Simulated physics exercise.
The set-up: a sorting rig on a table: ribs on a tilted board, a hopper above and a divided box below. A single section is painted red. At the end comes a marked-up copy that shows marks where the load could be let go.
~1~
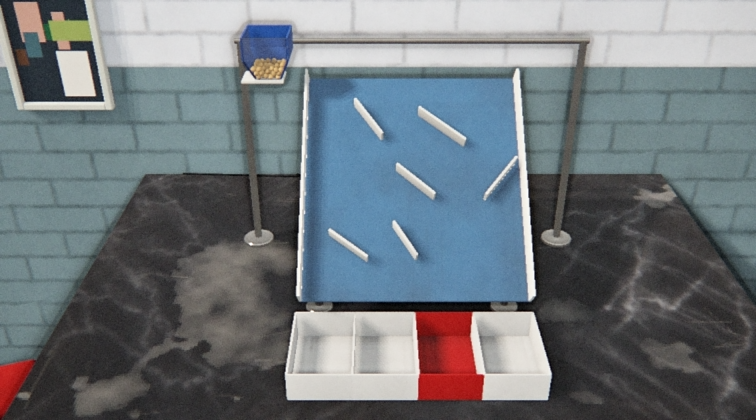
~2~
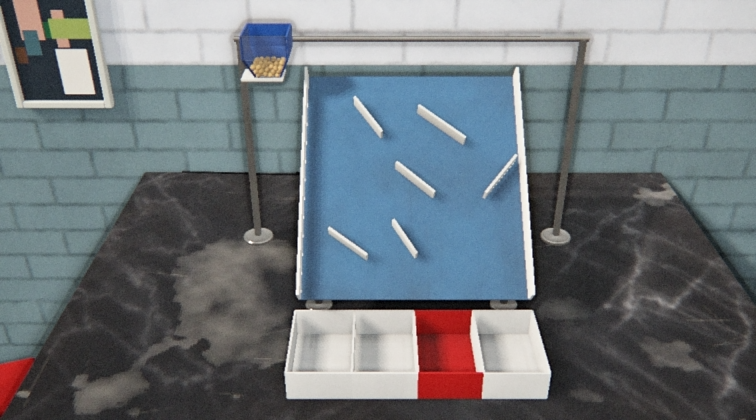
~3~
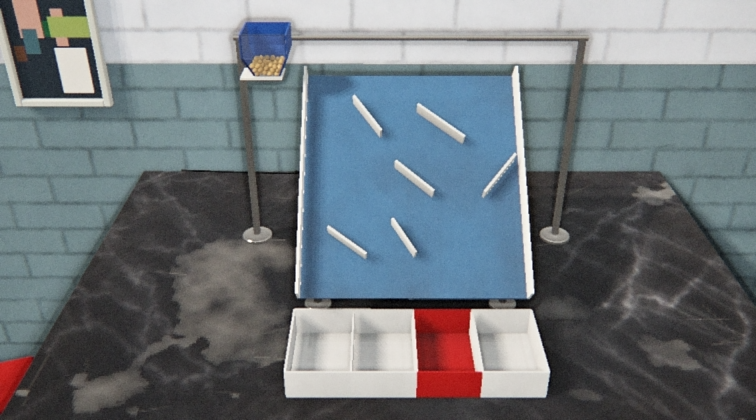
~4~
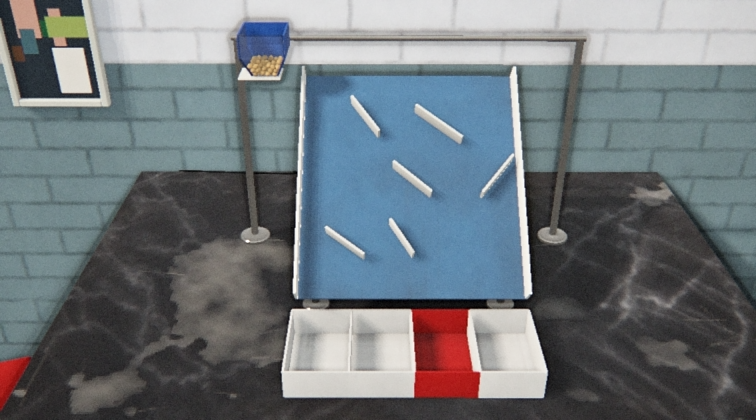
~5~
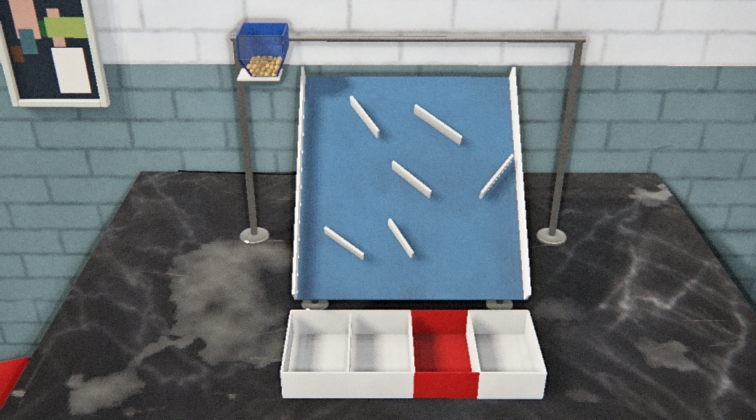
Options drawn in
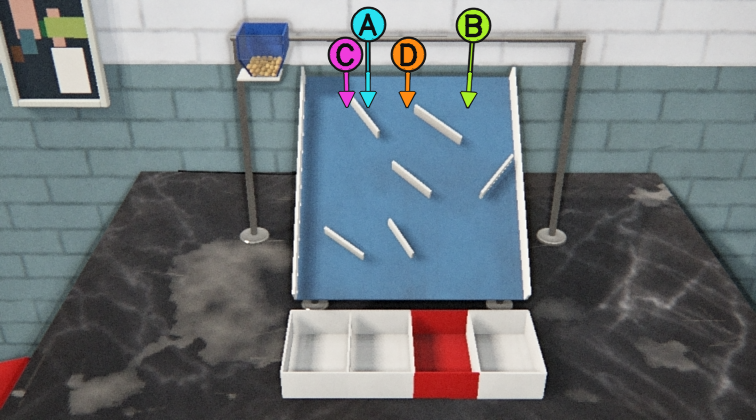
A tilted blue board with white ribs stood on a dark marbled table, above a white divided box with one red section, while a small blue hopper of chickpeas sat upper left; nothing noticeably moved.
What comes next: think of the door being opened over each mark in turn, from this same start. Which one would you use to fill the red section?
B works best here.
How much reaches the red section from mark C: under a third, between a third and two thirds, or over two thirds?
Mark C gives under a third.
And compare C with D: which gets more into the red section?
Here it is mark D.
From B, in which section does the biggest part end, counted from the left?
It is the third one.
On the marked copy, mark A meets the board at (368, 101); mark B meets the board at (468, 101); mark C meets the board at (346, 101); mark D meets the board at (407, 101).
With A, a small share in the red section, the bulk in other sections.
With B, all but a few in the red section, a small share in other sections.
With C, a small share in the red section, the bulk in other sections.
With D, close to a third in the red section, close to two thirds in other sections.
